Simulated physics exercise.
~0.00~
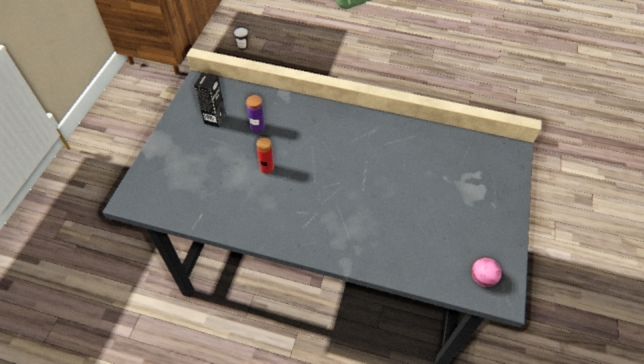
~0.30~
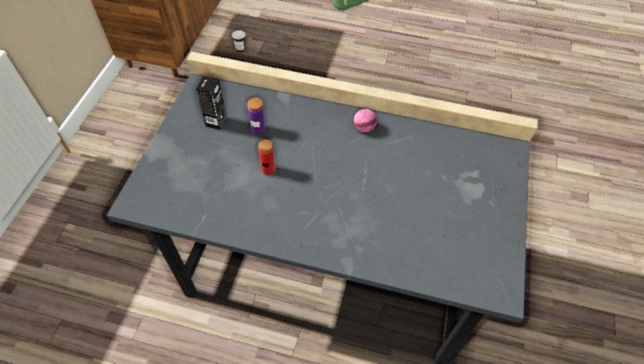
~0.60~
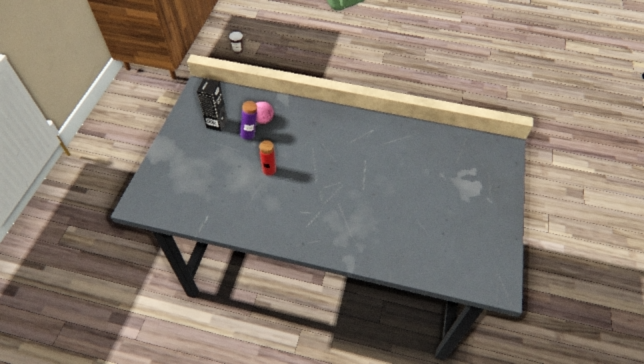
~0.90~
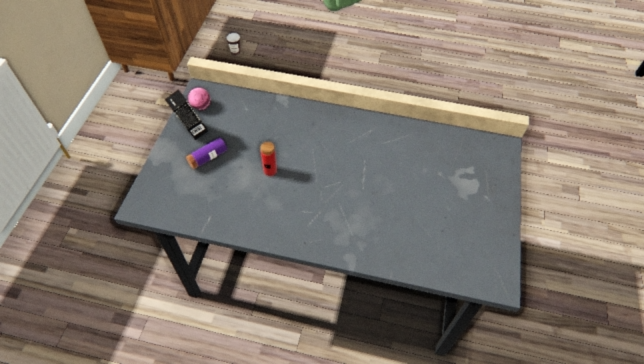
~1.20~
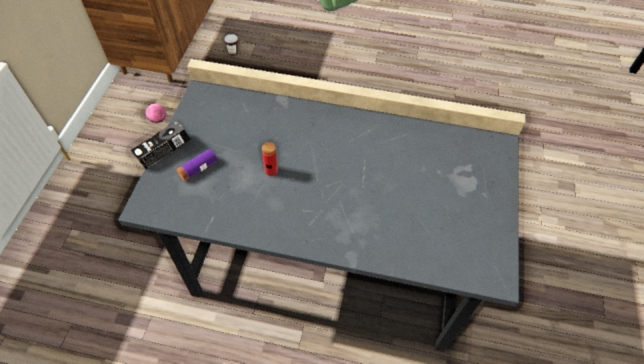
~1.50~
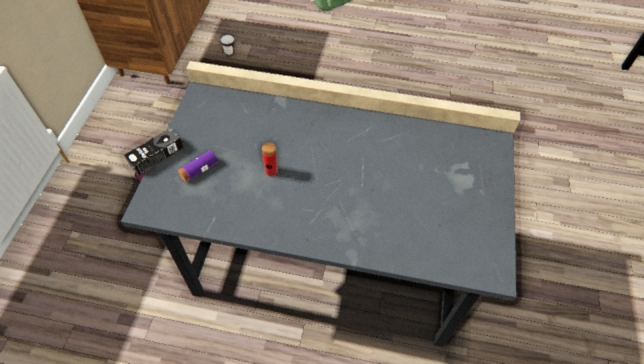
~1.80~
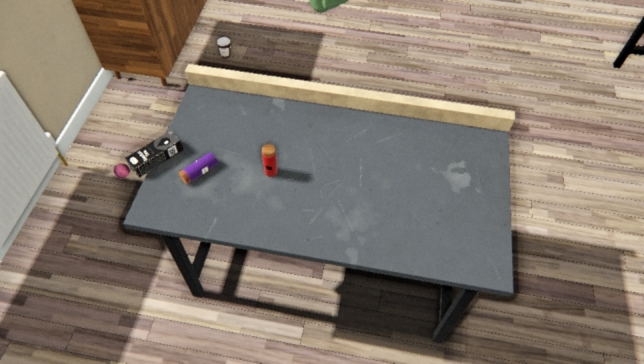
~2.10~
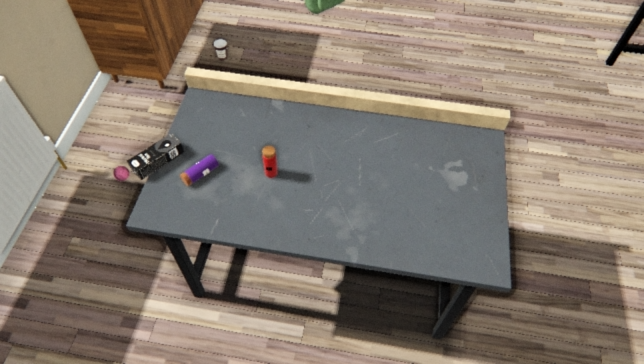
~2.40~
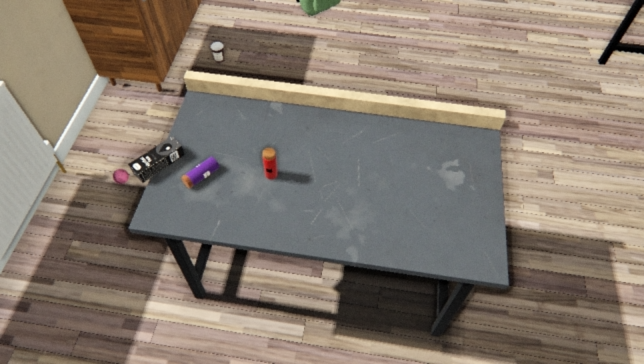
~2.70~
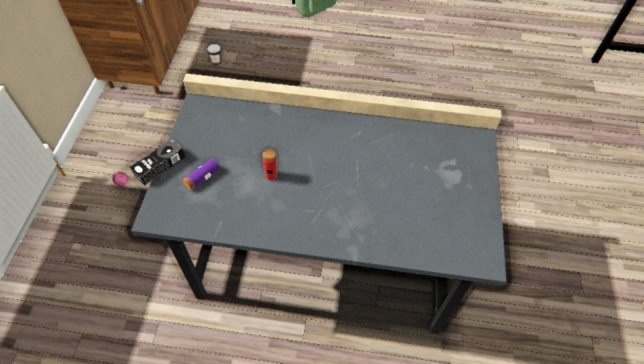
A pink ball rolled across a dark table to the wooden rail, then headed left, knocking over a purple shaker and a black carton before leaving the table's left end; both stayed toppled near that edge while the red shaker remained standing.
